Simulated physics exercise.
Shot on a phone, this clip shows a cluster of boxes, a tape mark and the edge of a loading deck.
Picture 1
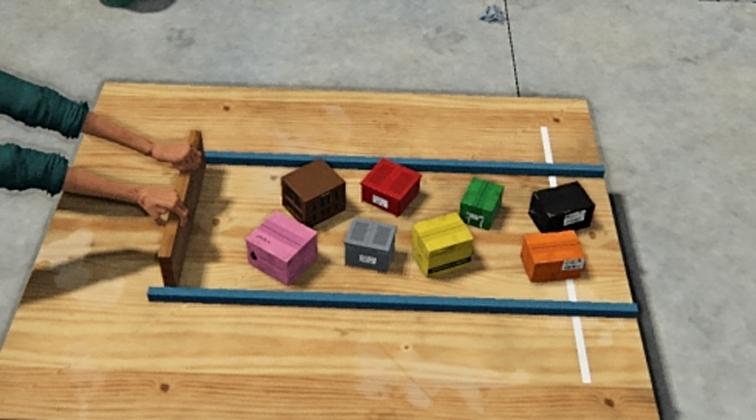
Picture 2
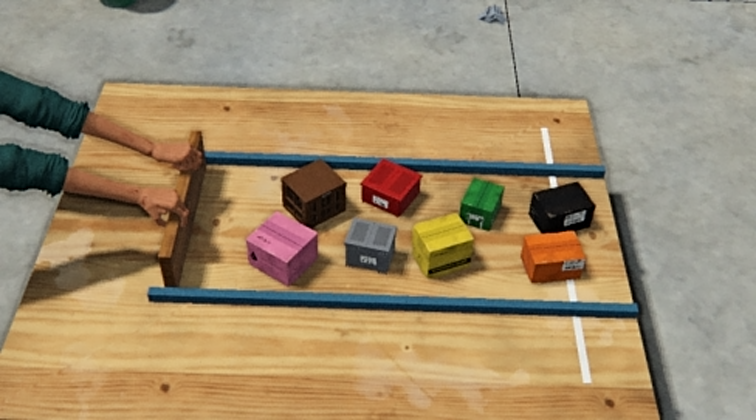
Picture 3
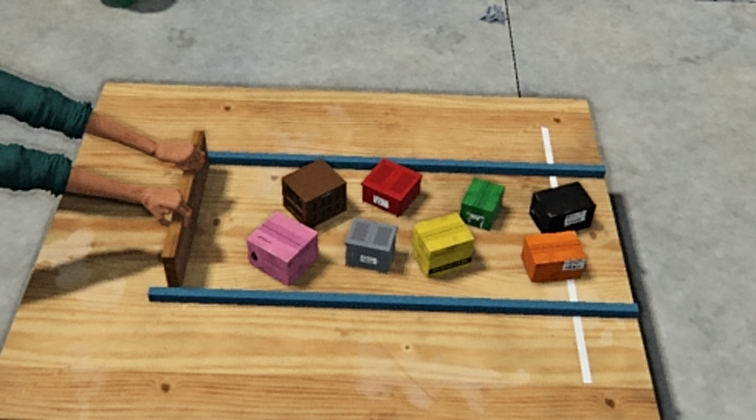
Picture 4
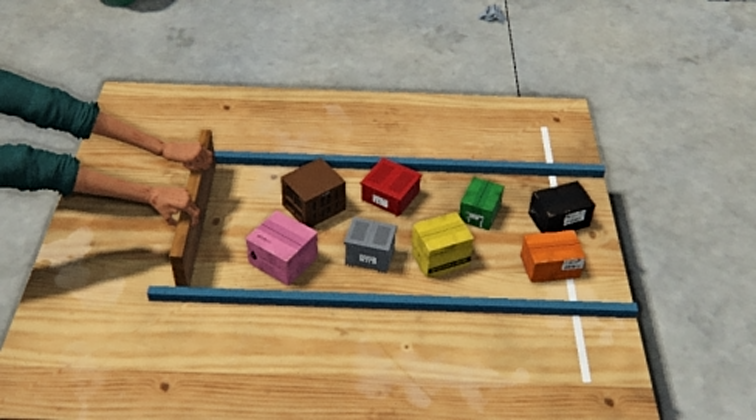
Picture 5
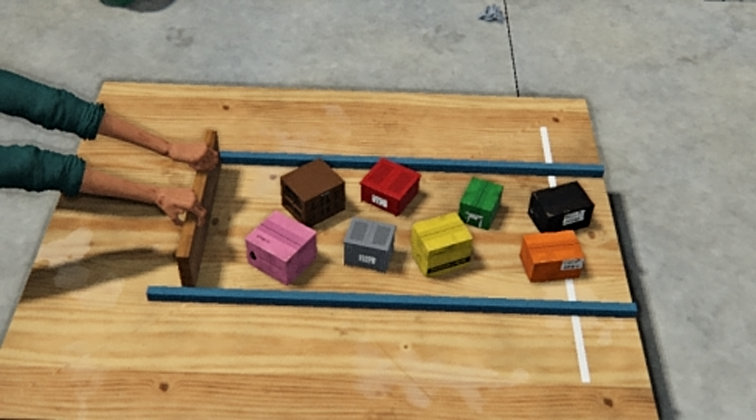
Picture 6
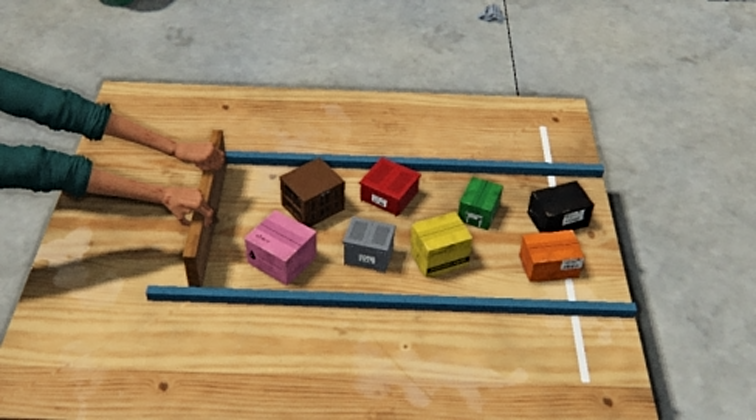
A person in dark green sleeves grips an upright wooden plank with both hands at the left of a pale wooden deck, seen from above against a grey concrete floor. Between two blue rails sit brown, red, green and black boxes behind pink, grey, yellow and orange ones, with a white tape line at the right. The hands slide the plank slightly rightward, while the boxes and view stay practically still.
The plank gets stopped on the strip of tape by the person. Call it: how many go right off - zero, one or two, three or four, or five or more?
Five or more go off.
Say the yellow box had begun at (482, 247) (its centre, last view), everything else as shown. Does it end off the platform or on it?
Result: It falls away.
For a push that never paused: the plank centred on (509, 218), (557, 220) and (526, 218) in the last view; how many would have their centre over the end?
Middles past end - pos 1: 3, pos 2: 5, pos 3: 3.
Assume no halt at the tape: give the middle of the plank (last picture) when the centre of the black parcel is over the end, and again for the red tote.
First near (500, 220), second near (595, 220).
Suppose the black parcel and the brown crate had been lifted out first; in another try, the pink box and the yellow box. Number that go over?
The number is 3 for the first case and 3 for the second.
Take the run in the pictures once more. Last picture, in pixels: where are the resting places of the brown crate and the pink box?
Middles: Around (587, 217) and around (594, 252).
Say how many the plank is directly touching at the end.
My count gives 3.
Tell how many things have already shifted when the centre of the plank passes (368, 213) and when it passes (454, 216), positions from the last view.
First 5, then 8.
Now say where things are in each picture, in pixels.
In the first frame, black parcel (561, 209); orange parcel (552, 257); green parcel (481, 204); plank (184, 207); tape (563, 238).
In the second frame, orange parcel (553, 257); yellow box (442, 246).
In the third frame, green parcel (482, 204); red tote (392, 188).
In the fourth frame, black parcel (561, 209); pink box (282, 248).
In the fifth frame, orange parcel (552, 256); plank (201, 207).
In the sixth frame, black parcel (560, 209); orange parcel (551, 256); green parcel (480, 203); plank (207, 207); tape (561, 237).
Soon after, none off yet; black parcel at rest near (560, 209); orange parcel at rest near (551, 256); green parcel at rest near (480, 203).
After that, none off yet; black parcel at rest near (560, 209); orange parcel displaced a little near (579, 259); green parcel displaced a little near (497, 208).
And then, one off so far; black parcel displaced about its own width near (608, 208); orange parcel off the edge near (679, 347); green parcel displaced well along near (568, 222).
In the end, the number that fall off is five or more; gone, grey tote, yellow box, green parcel, orange parcel and black parcel.
